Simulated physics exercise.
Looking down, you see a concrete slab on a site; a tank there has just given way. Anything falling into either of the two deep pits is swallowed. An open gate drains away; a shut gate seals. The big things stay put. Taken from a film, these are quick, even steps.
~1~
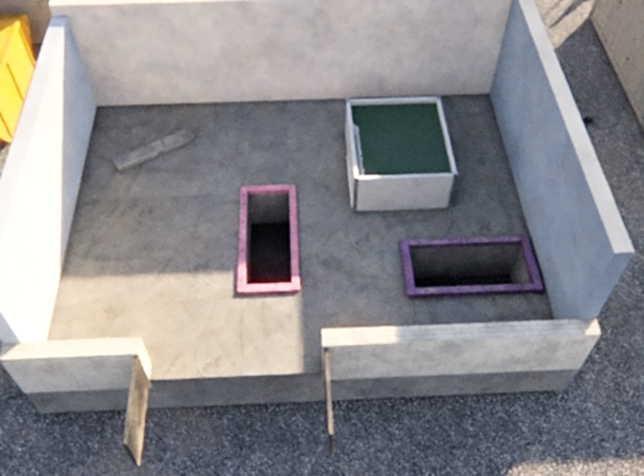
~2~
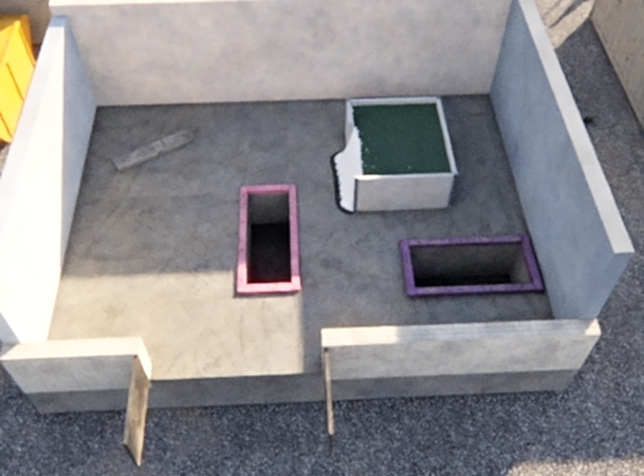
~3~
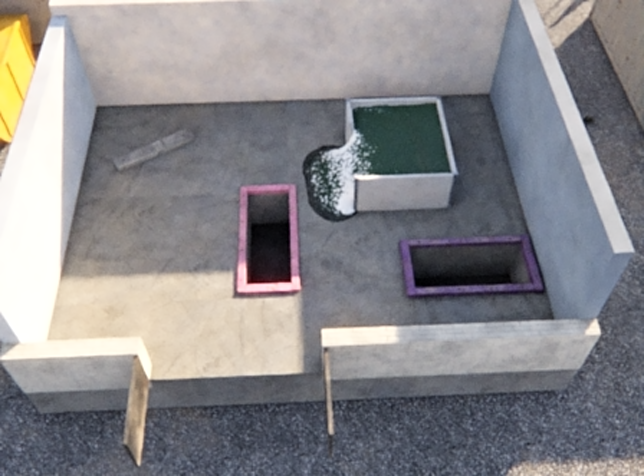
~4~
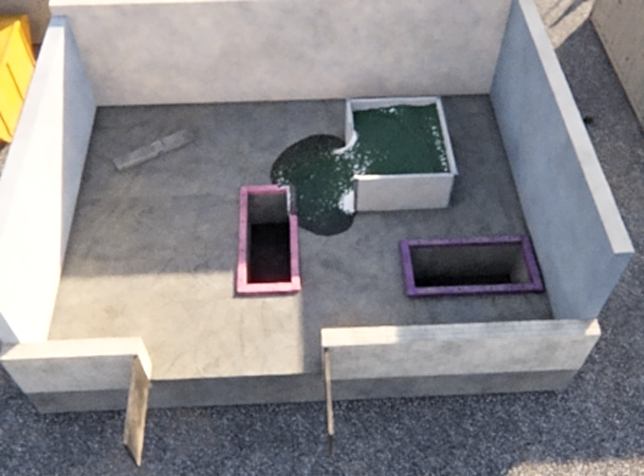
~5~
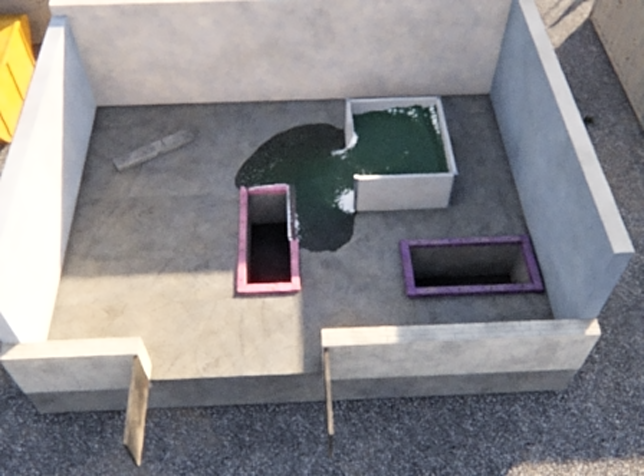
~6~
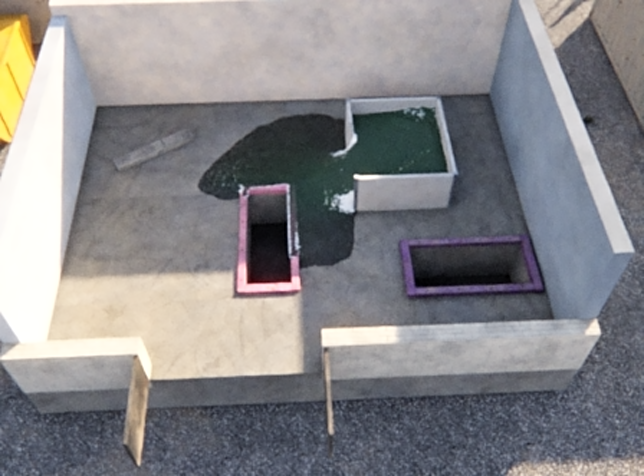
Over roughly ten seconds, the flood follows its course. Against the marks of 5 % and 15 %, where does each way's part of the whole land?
The gate gets a medium chunk - five to fifteen per cent; the purple pit gets a mere sliver - short of five per cent; the pink pit gets a sizeable chunk - beyond fifteen per cent.
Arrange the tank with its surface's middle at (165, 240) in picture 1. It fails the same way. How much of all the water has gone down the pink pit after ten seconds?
I'd put the pink pit at 0 % of the whole.
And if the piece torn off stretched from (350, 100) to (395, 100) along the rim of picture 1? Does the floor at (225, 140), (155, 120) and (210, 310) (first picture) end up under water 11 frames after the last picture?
In the order asked: Sodden, sodden, out of reach.
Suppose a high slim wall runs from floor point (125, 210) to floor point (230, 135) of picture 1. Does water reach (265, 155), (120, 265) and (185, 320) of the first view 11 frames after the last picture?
First submerged, second submerged, third spared.
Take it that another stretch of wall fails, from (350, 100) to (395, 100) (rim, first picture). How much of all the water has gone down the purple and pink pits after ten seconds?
Approximately, purple takes 4 % and pink takes 2 %.
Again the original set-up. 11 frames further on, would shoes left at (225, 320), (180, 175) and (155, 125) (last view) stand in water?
Point 1: Unwetted; point 2: Inundated; point 3: Inundated.
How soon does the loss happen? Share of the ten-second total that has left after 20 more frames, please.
My reading is near 75 per cent.
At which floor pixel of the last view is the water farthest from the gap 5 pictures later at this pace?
Near (84, 171).
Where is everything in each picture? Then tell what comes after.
The first frame shows the water tank at (399, 139) is whole and still.
In the second frame, water pours out at (354, 172) and has run to (340, 154).
In the third frame, the front is at (309, 160), out from the gap at (354, 173).
In the fourth frame, water pours out at (354, 174) and has run to (275, 172).
In the fifth frame, the front is at (240, 178), out from the gap at (354, 174).
In the sixth frame, the front is at (205, 182), out from the gap at (354, 174).
A moment on, water covers 25 % of the floor; the gate 0 %, the purple pit 0 %, the pink pit 14 %.
Next, water covers 35 % of the floor; the gate 0 %, the purple pit 0 %, the pink pit 25 %.
Then, water covers 40 % of the floor; the gate 1 %, the purple pit 0 %, the pink pit 32 %.
Later, water covers 55 % of the floor; the gate 3 %, the purple pit 0 %, the pink pit 36 %.
In the end, water covers 80 % of the floor; the gate 7 %, the purple pit 0 %, the pink pit 37 %.
